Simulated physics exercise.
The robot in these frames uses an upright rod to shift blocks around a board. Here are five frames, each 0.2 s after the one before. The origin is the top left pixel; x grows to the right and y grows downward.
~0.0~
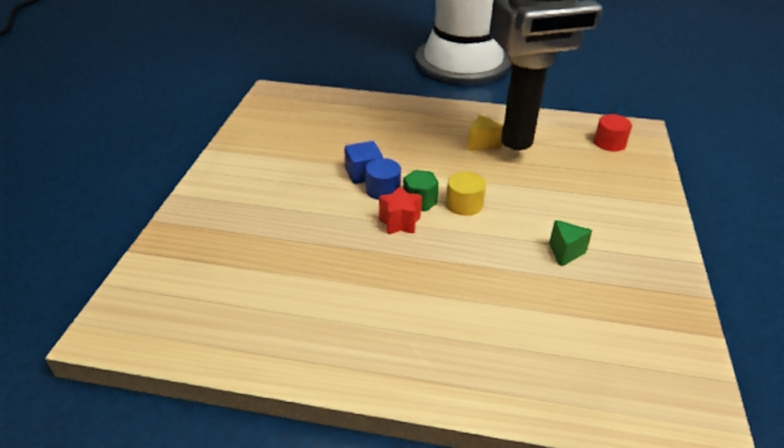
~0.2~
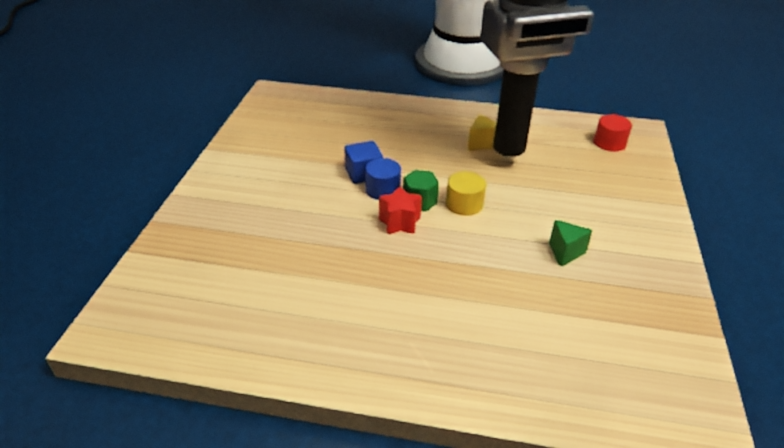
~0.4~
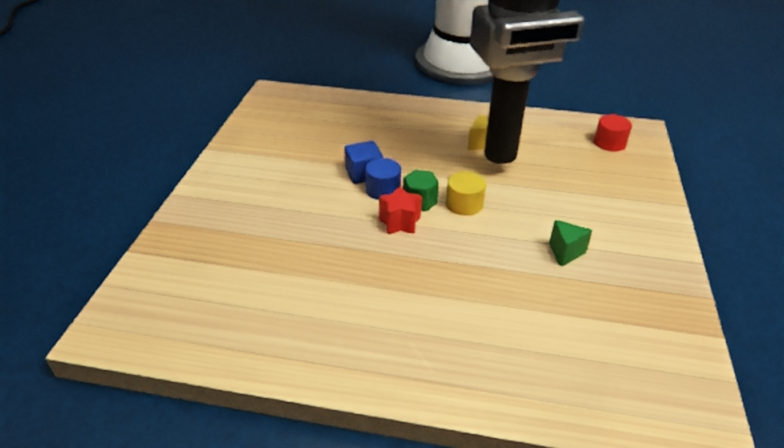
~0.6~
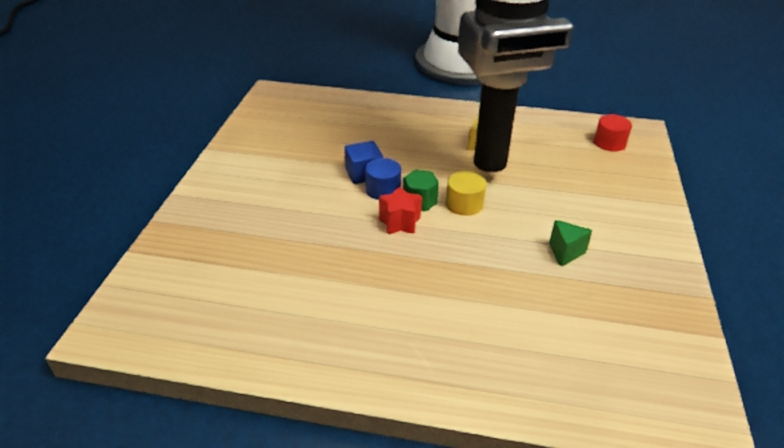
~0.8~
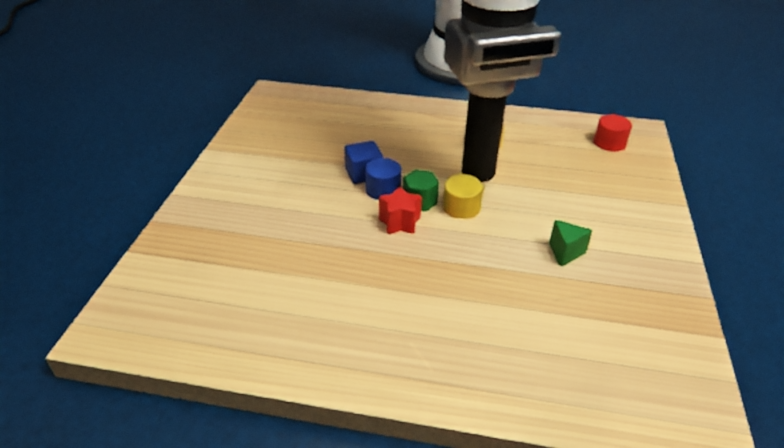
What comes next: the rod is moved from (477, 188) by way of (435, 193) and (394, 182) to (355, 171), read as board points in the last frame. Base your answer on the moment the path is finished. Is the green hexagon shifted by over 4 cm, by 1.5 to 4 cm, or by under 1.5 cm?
Between 1.5 and 4 cm.
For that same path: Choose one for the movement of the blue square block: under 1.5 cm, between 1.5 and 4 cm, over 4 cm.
That block covers upwards of 4 cm.
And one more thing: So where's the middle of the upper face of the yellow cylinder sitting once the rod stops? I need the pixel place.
When the path ends, it will be at (448, 193).
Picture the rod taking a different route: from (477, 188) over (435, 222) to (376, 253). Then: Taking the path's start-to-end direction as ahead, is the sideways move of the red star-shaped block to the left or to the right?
It's set to shift right.
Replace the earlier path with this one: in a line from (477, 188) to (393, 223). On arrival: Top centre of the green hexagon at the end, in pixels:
Expect it around (362, 189).
What follows on the original path. One third of the way, rod at (436, 177); red star-shaped block at (398, 200); green hexagon at (408, 181), turned 10° anticlockwise; yellow cylinder at (448, 193).
Two thirds of the way, rod at (394, 167); blue square block at (360, 149); blue cylinder at (363, 170); red star-shaped block at (395, 203), turned 20° anticlockwise; green hexagon at (399, 183), turned 45° anticlockwise; yellow cylinder at (448, 193).
At the end, rod at (355, 156); blue square block at (324, 138); blue cylinder at (345, 170); red star-shaped block at (395, 203), turned 20° anticlockwise; green hexagon at (399, 183), turned 45° anticlockwise; yellow cylinder at (448, 193).
